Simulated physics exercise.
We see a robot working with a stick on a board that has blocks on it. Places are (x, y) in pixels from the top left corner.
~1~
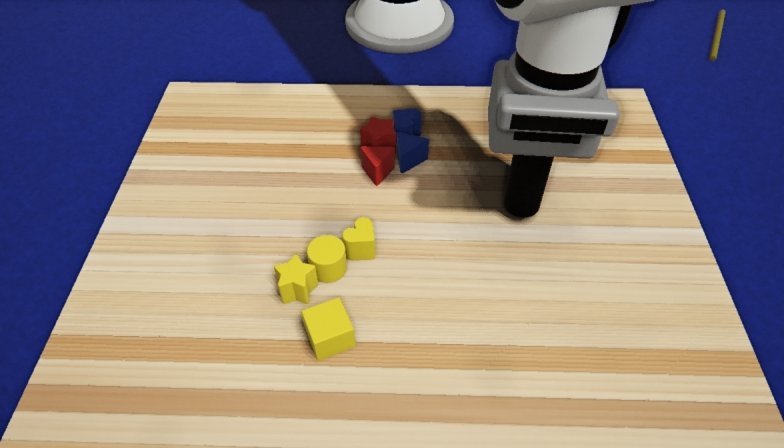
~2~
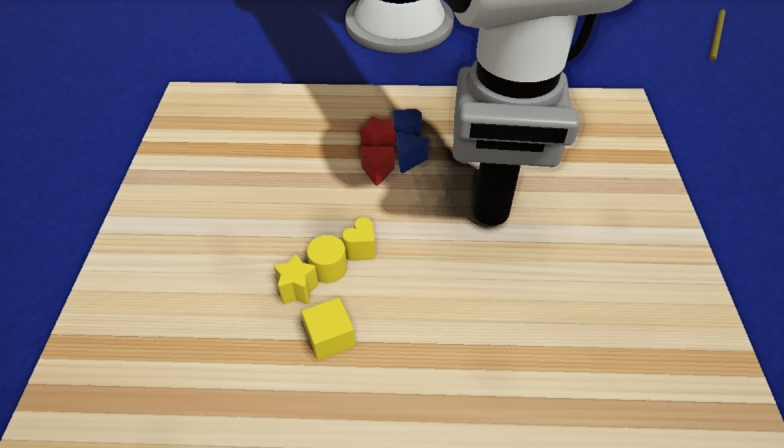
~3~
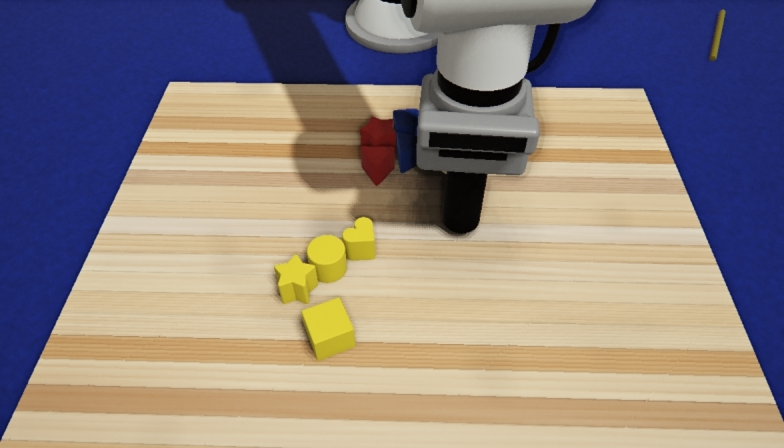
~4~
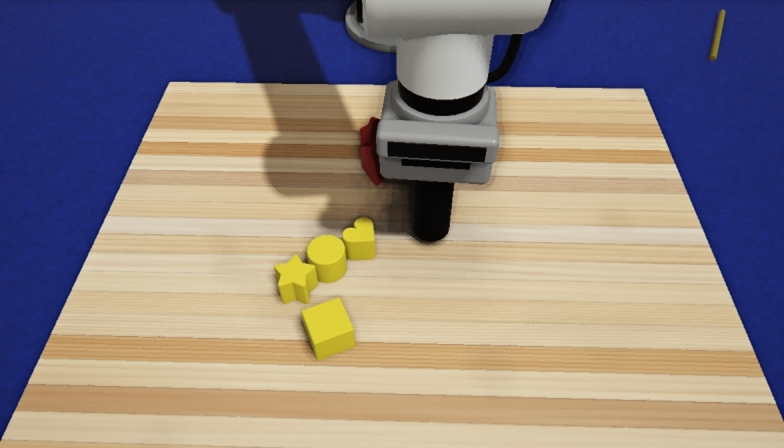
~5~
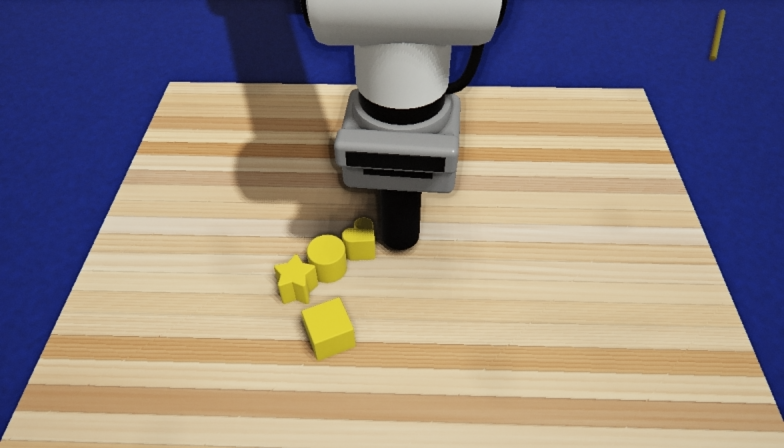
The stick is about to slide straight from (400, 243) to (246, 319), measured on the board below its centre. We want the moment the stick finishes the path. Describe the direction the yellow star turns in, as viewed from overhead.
Its rotation is counterclockwise.
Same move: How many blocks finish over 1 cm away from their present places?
Total moved: Three or more.
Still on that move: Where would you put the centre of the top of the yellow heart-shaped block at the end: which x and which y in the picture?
It sits at (329, 227).
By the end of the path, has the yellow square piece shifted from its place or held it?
That block stays.
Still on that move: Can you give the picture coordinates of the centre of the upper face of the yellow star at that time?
So, by the moment the path ends, you'll find the top centre of the yellow star at (201, 314).
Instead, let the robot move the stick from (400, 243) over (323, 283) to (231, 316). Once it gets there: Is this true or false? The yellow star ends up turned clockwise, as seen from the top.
That is false.
The first path, step by step. One third of the way, stick (351, 260); yellow star (289, 274); yellow circular block (311, 251); yellow heart-shaped block (331, 227), turned 45° clockwise.
Two thirds of the way, stick (299, 285); yellow star (261, 287), turned 45° anticlockwise; yellow circular block (267, 254); yellow heart-shaped block (329, 227), turned 55° clockwise.
At the end, stick (243, 312); yellow star (201, 314), turned 45° anticlockwise; yellow circular block (261, 254); yellow square piece still; yellow heart-shaped block (329, 227), turned 55° clockwise.
